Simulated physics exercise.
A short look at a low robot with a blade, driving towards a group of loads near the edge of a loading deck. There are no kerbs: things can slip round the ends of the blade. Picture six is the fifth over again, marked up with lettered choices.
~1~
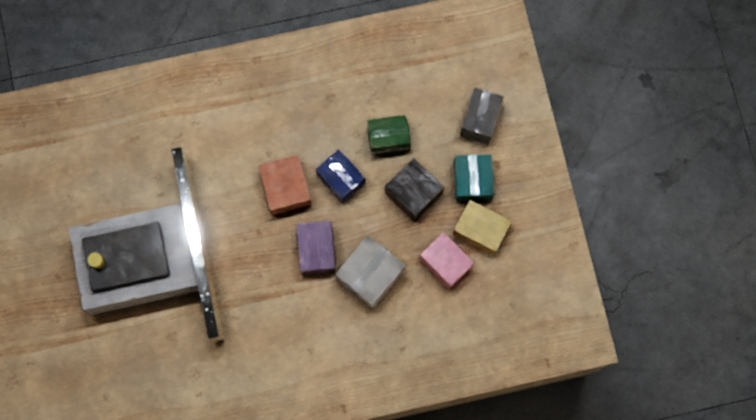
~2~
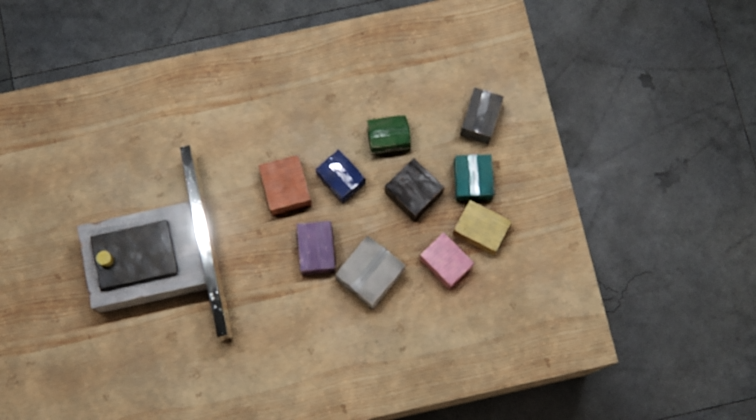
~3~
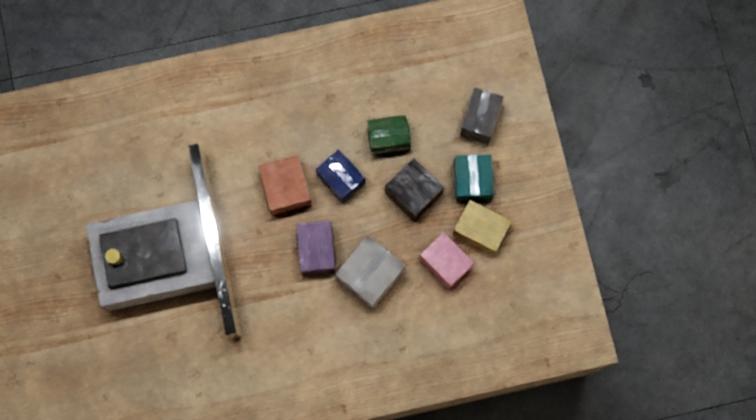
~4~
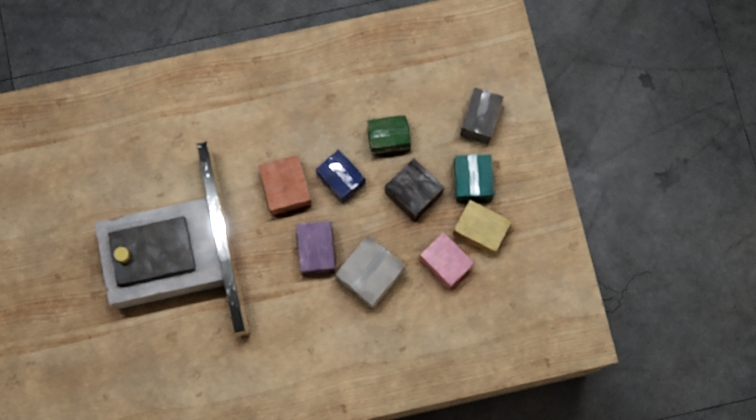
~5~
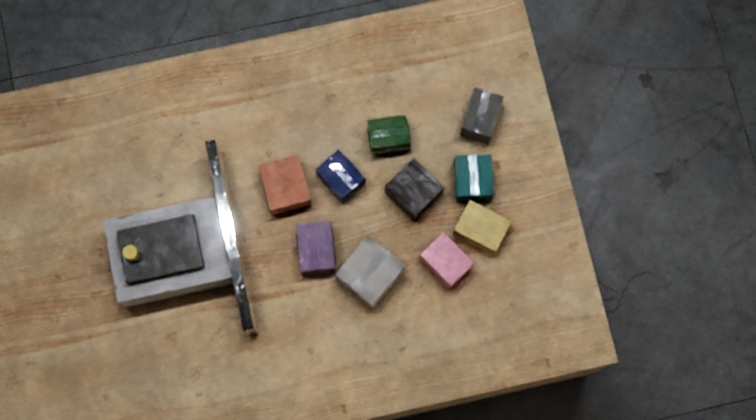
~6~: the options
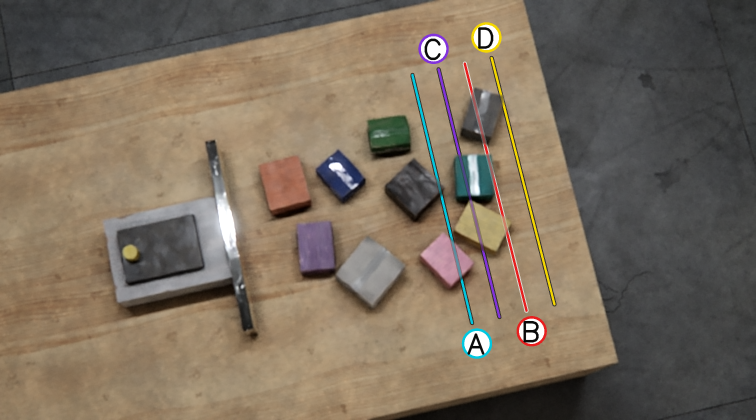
A low grey robot with a wide blade sliding slowly right across a wooden deck, nearing a cluster of motionless coloured blocks.
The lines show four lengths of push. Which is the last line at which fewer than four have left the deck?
No farther than B.
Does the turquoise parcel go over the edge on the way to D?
Yes.
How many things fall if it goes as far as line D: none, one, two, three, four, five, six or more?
In all, six or more.
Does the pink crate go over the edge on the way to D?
Yes.
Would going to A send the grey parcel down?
No.
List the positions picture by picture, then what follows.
Green parcel (389, 135); white box (370, 273); yellow crate (482, 228), in the first frame.
Robot (140, 253); purple crate (316, 248), in the second frame.
Robot (149, 251); grey parcel (482, 116), in the third frame.
Robot (158, 249); black crate (414, 190), in the fourth frame.
Robot (166, 248); blue parcel (341, 176); green parcel (389, 135); white box (370, 273), in the fifth frame.
On the marked copy, A at (442, 196); B at (495, 185); C at (468, 191); D at (522, 179).
Taking B. A third of the way, robot (263, 226); green parcel (403, 130); white box (380, 273).
Two thirds of the way, robot (360, 205); turquoise parcel (513, 168); yellow crate (524, 219).
When it is over, robot (433, 189); yellow crate over the edge; turquoise parcel over the edge; two fallen.
As for the rest, A is within the limit but short; C is within the limit but short; D drops six.
